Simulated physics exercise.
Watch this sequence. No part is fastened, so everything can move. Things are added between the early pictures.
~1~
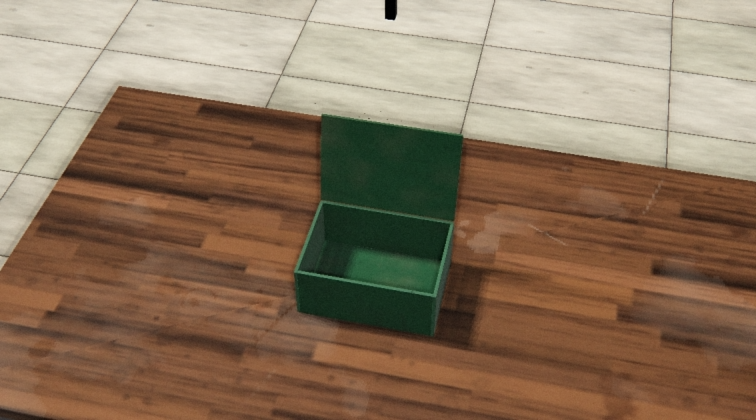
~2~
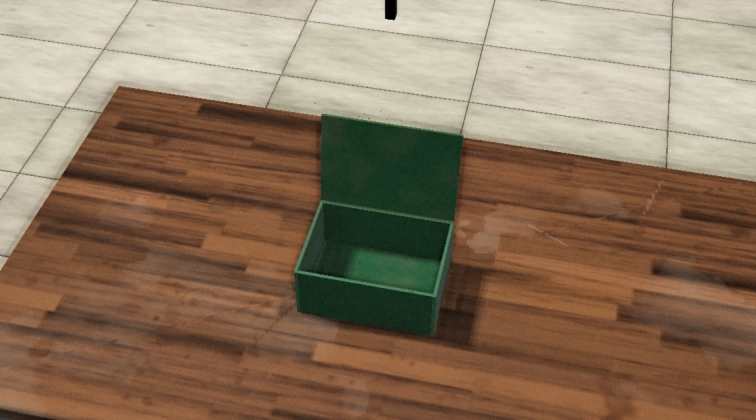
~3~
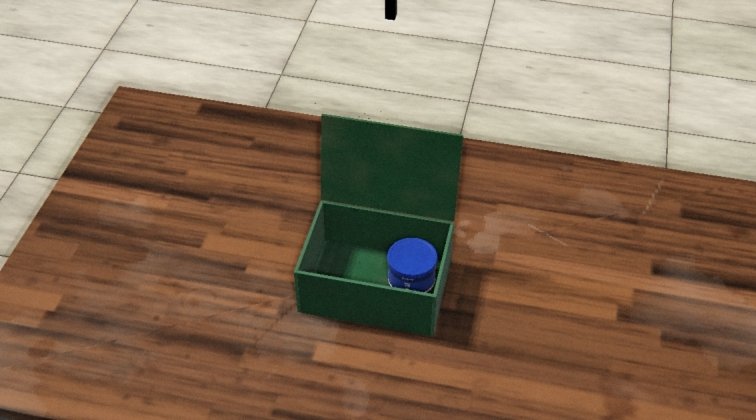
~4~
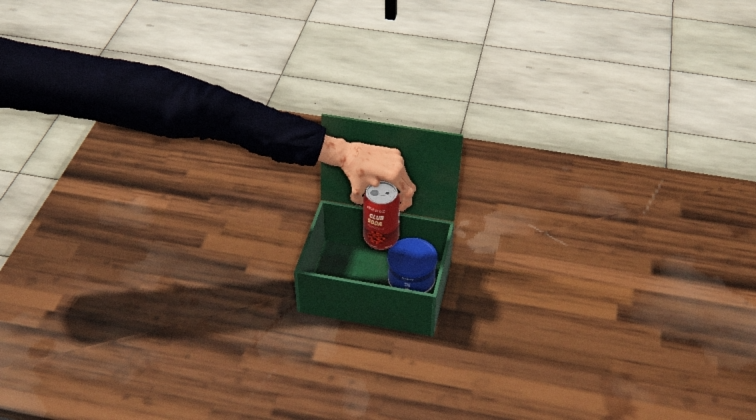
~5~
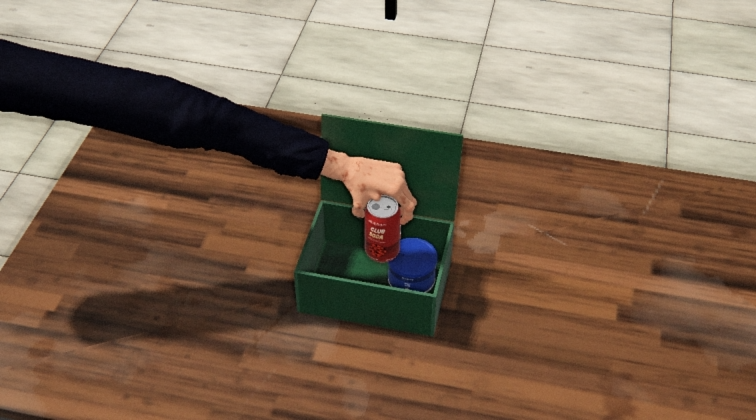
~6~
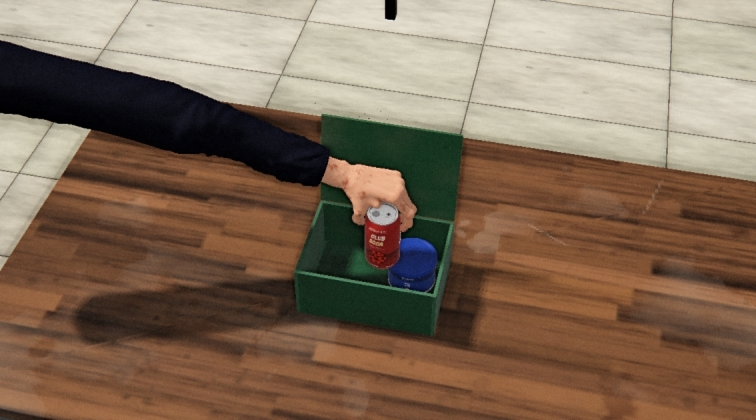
A blue tub appears in the open green box, then a hand lowers a red can beside it.
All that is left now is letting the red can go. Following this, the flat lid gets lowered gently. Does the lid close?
Yes.
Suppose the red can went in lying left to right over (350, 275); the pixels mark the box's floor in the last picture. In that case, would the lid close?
Well, in that case it fits down fine.
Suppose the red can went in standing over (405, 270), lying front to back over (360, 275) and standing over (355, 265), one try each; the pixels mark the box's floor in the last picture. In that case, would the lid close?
So, first it won't go down, then it goes down fine, and finally it won't go down.
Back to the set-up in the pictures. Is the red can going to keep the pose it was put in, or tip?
Well, it ends up skewed.
Then, 1.10 s past the last view, lid starting down; red can on its side near (350, 287).
Then, 1.70 s past the last view, lid 45° above the rim; red can on its side near (350, 287).
Finally, lid shut; down or leaning hard in the box, red can; blue tub still in place. Final places as the last picture's camera would see them, red can near (350, 287).
